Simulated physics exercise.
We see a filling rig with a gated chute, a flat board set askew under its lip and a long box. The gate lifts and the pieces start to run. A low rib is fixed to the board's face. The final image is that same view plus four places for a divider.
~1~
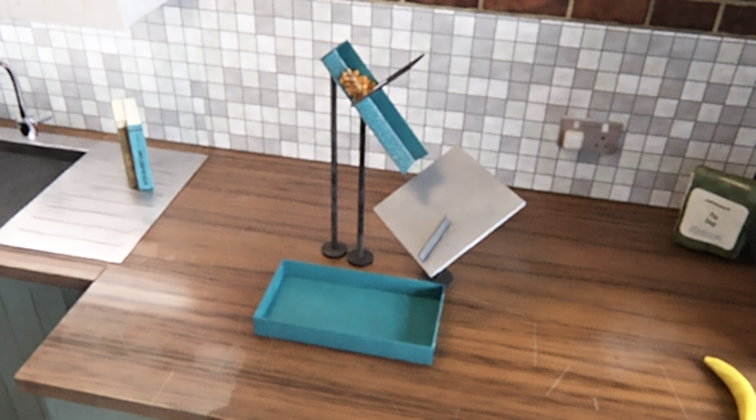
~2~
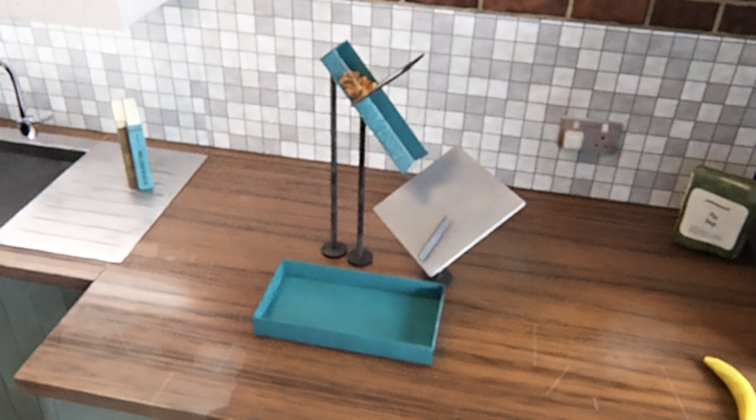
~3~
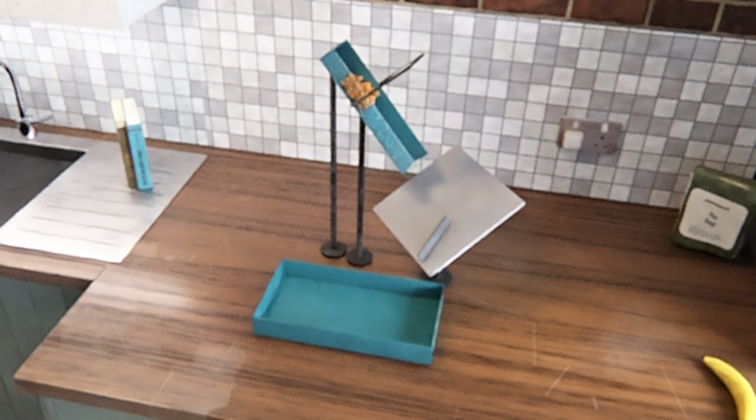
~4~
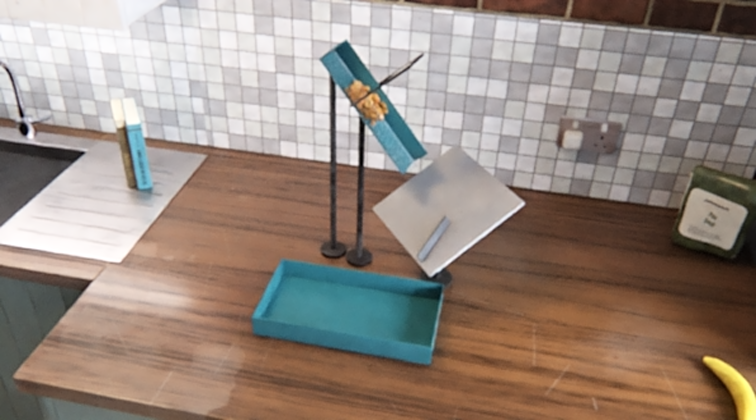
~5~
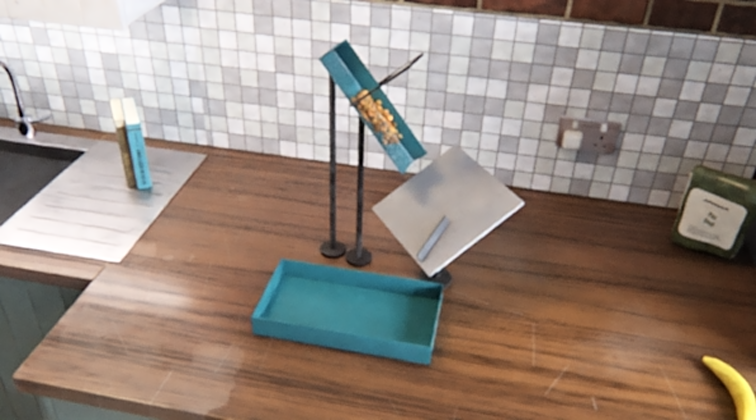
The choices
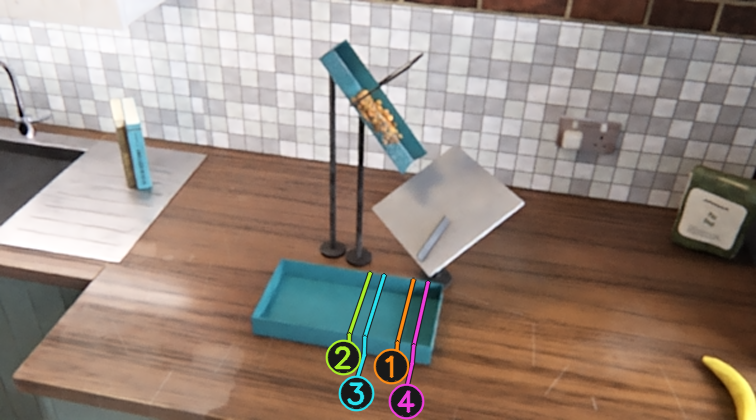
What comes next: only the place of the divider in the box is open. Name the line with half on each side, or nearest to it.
Choose 3.
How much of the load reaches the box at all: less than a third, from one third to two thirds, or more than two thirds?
More than two thirds.
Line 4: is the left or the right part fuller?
The left side.
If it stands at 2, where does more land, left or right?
Right.
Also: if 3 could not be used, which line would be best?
That would be 2.
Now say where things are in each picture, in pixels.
In the first frame, load behind the gate near (358, 83), roasted chickpeas; lip of the chute near (409, 168), sloping steeply.
In the second frame, middle of the board near (444, 206), tilted fairly steeply; middle of its low edge near (400, 240); of its high edge near (489, 171).
In the third frame, front corners of the box near (252, 317) and (432, 348), empty; front of the load near (372, 102).
In the fourth frame, middle of the load near (370, 101); its front near (381, 119), close to a third of the way to the lip; rib from (446, 216) to (417, 256).
In the fifth frame, middle of the load near (375, 116); its front near (397, 141), close to two thirds of the way to the lip.
On the marked copy, line 1 crosses the front rim at (397, 342); line 2 crosses the front rim at (349, 333); line 3 crosses the front rim at (365, 336); line 4 crosses the front rim at (413, 344).
Choosing 1, of what is caught, the whole lot on the left of the divider, none at all on the right.
Choosing 2, of what is caught, a small share on the left of the divider, the bulk on the right.
Choosing 3, of what is caught, close to a third on the left of the divider, close to two thirds on the right.
Choosing 4, of what is caught, the whole lot on the left of the divider, none at all on the right.
